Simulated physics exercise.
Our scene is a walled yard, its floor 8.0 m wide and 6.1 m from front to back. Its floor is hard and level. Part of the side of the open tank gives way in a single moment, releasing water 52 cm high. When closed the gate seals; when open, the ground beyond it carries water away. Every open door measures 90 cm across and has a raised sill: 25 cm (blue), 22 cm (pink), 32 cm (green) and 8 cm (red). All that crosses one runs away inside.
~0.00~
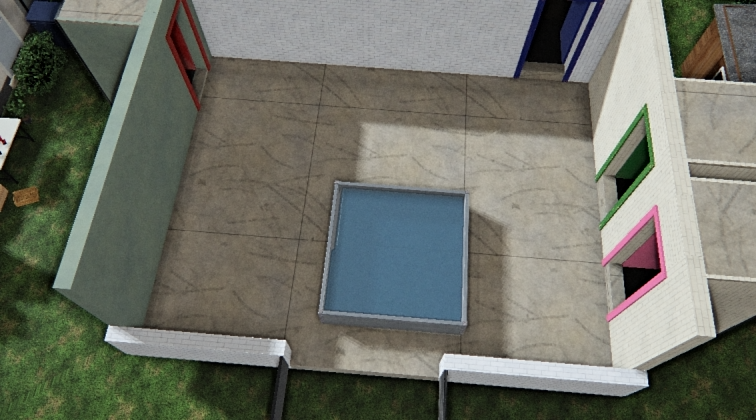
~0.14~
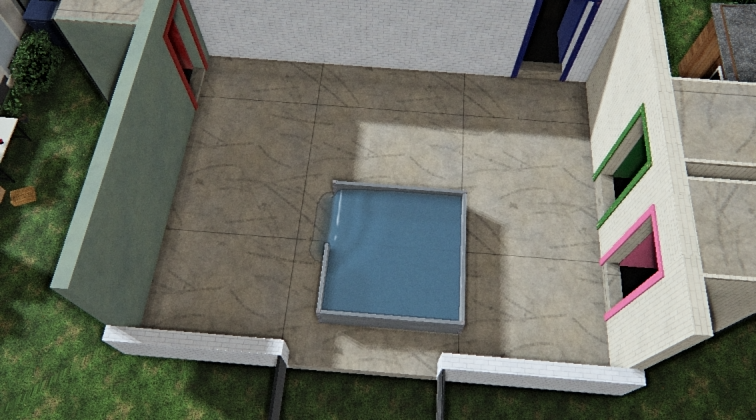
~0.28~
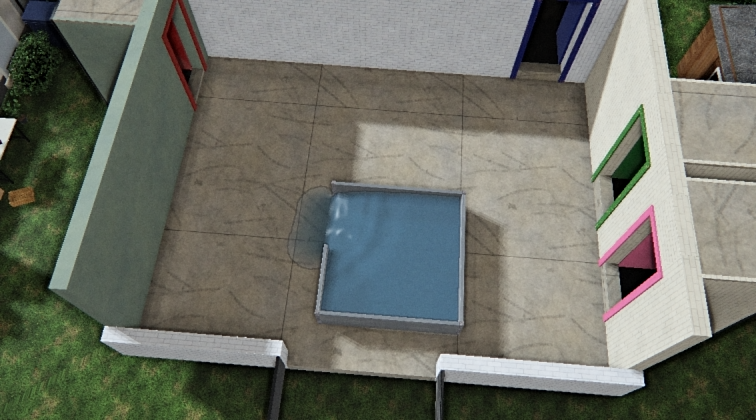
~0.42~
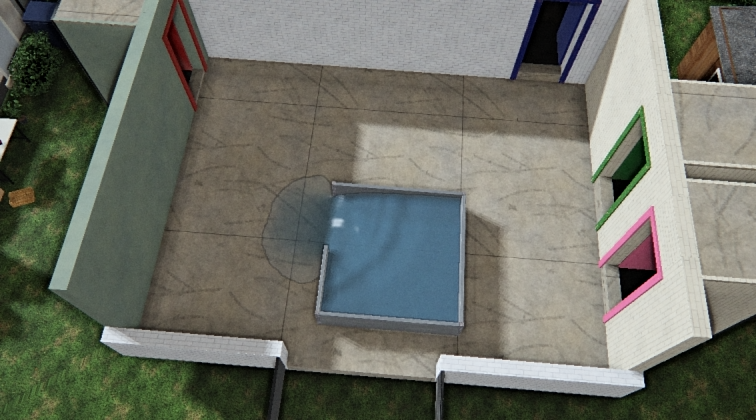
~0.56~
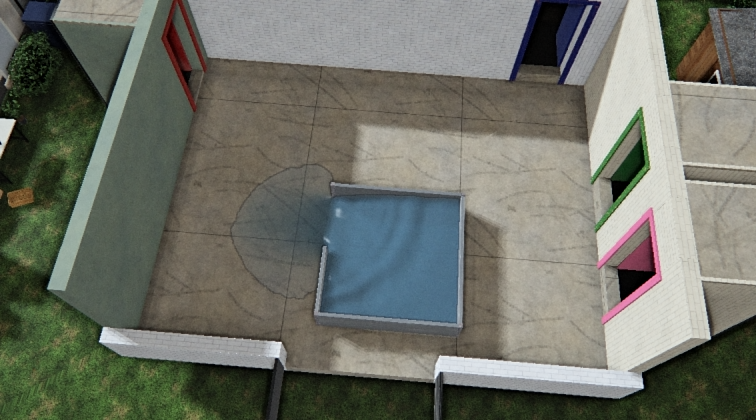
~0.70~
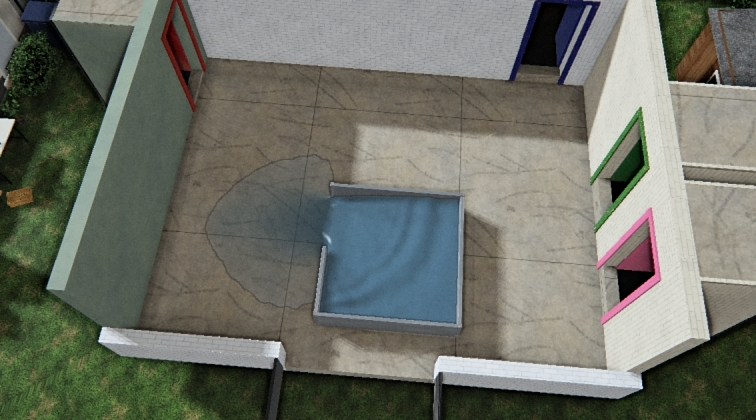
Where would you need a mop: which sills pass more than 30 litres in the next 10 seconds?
Result: The blue door remains within the limit; the pink door remains within the limit; the green door remains within the limit; the red door breaks the limit.
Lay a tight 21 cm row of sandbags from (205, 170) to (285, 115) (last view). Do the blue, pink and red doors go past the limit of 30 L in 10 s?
In that case blue gets no more than allowed, pink gets no more than allowed, red gets no more than allowed.
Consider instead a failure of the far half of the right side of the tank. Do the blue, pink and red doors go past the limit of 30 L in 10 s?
Then: Blue short of it, pink short of it, red short of it.
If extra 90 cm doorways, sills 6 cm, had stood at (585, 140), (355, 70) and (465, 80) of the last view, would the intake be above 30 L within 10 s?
Less, less, less.
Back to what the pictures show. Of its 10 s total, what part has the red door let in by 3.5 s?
That works out near 10%.
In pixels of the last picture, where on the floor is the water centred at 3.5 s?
Its balance point lies near (300, 227).
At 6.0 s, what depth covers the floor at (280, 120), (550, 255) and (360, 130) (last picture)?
Around 5 cm, 0 cm and 2 cm, in the order given.
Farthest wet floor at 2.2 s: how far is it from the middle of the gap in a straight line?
I'd put it close to 4.4 m.
After 1.4 s water covers 20 % of the floor and is deepest (30 cm) near (322, 219); blue door not reached, pink door not reached, green door not reached, red door not reached.
After 2.2 s water covers 30 % of the floor and is deepest (26 cm) near (177, 216); blue door not reached, pink door not reached, green door not reached, red door 8 cm at the sill, 0 L in.
After 3.5 s water covers 35 % of the floor and is deepest (27 cm) near (135, 339); blue door not reached, pink door not reached, green door not reached, red door 11 cm at the sill, 9 L in.
After 6.0 s water covers 60 % of the floor and is deepest (16 cm) near (179, 207); blue door not reached, pink door not reached, green door not reached, red door 15 cm at the sill, 54 L in.
After 10.0 s water covers 90 % of the floor and is deepest (11 cm) near (190, 126); blue door 3 cm at the sill, 0 L in, pink door 2 cm at the sill, 0 L in, green door 5 cm at the sill, 0 L in, red door 11 cm at the sill, 98 L in.
